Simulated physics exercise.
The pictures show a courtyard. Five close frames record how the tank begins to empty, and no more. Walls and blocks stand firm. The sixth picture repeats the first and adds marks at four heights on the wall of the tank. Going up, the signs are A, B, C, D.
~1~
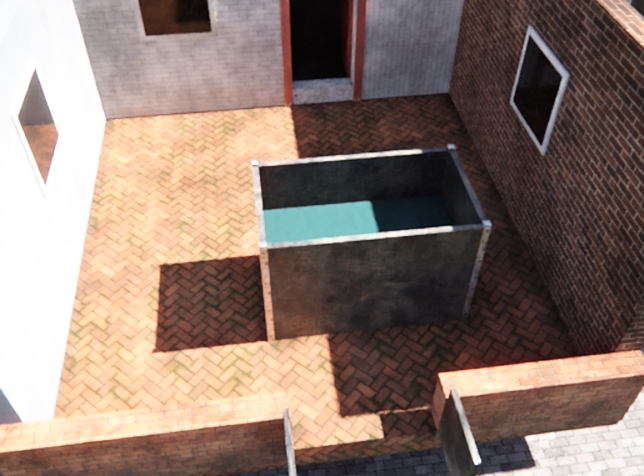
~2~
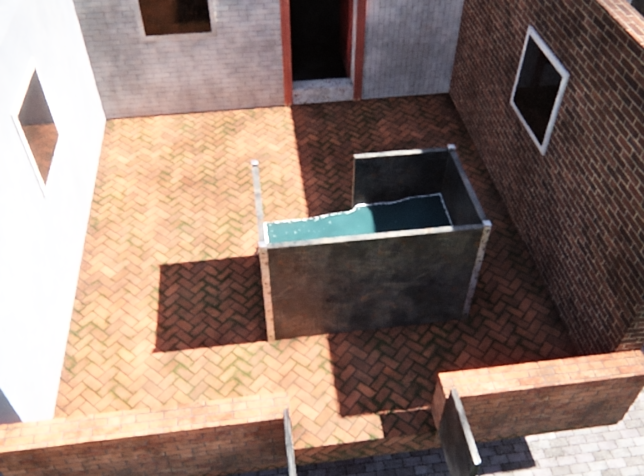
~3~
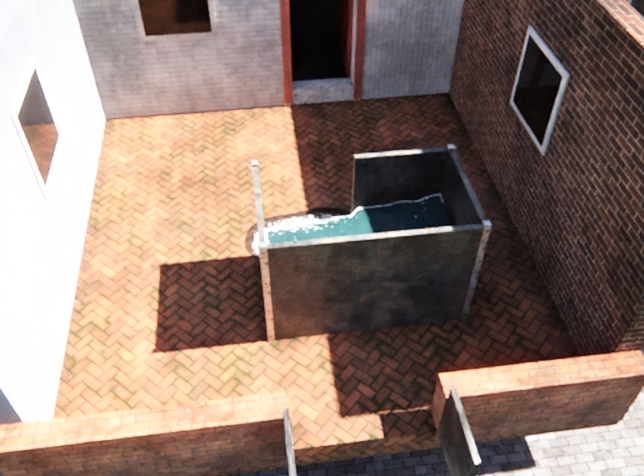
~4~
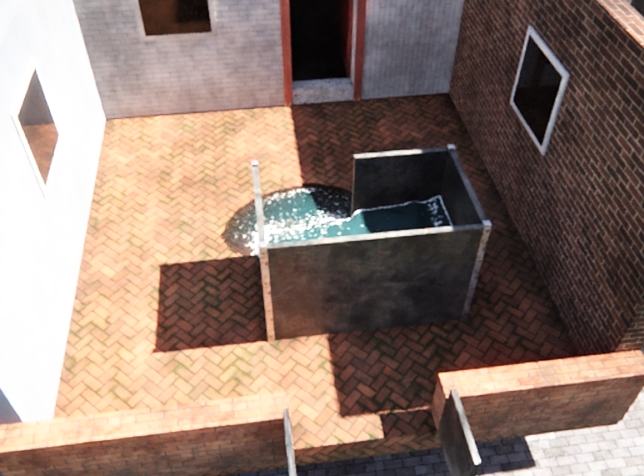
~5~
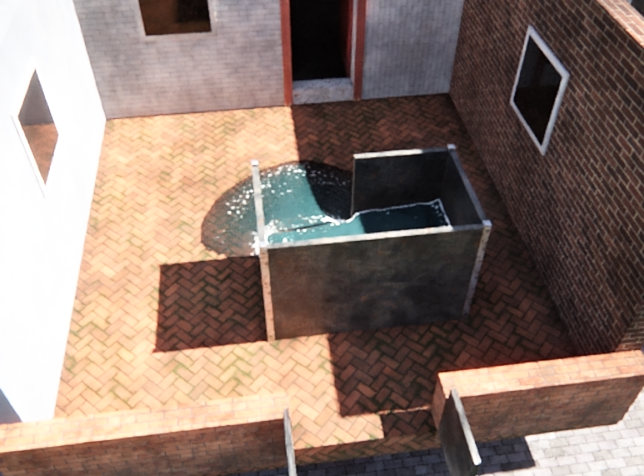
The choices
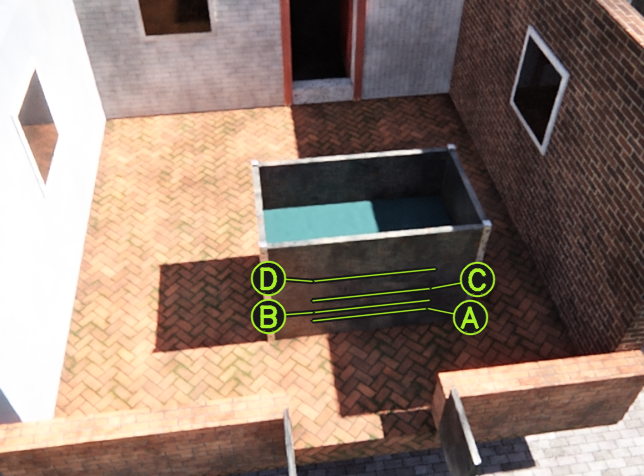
Water pours from a tank in a brick courtyard and spreads across the paving.
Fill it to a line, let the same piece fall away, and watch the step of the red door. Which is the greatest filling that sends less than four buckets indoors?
The limit is D.
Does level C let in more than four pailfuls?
No, not at all.
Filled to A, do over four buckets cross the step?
No, that is safe.
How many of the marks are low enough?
All four.
On the marked copy, A at (370, 314); B at (371, 306); C at (372, 294); D at (374, 275); from the bottom up A, B, C, D.
For level A, nothing gets over.
For level B, nothing gets over.
For level C, nothing gets over.
For level D, a bucket or two gets in.
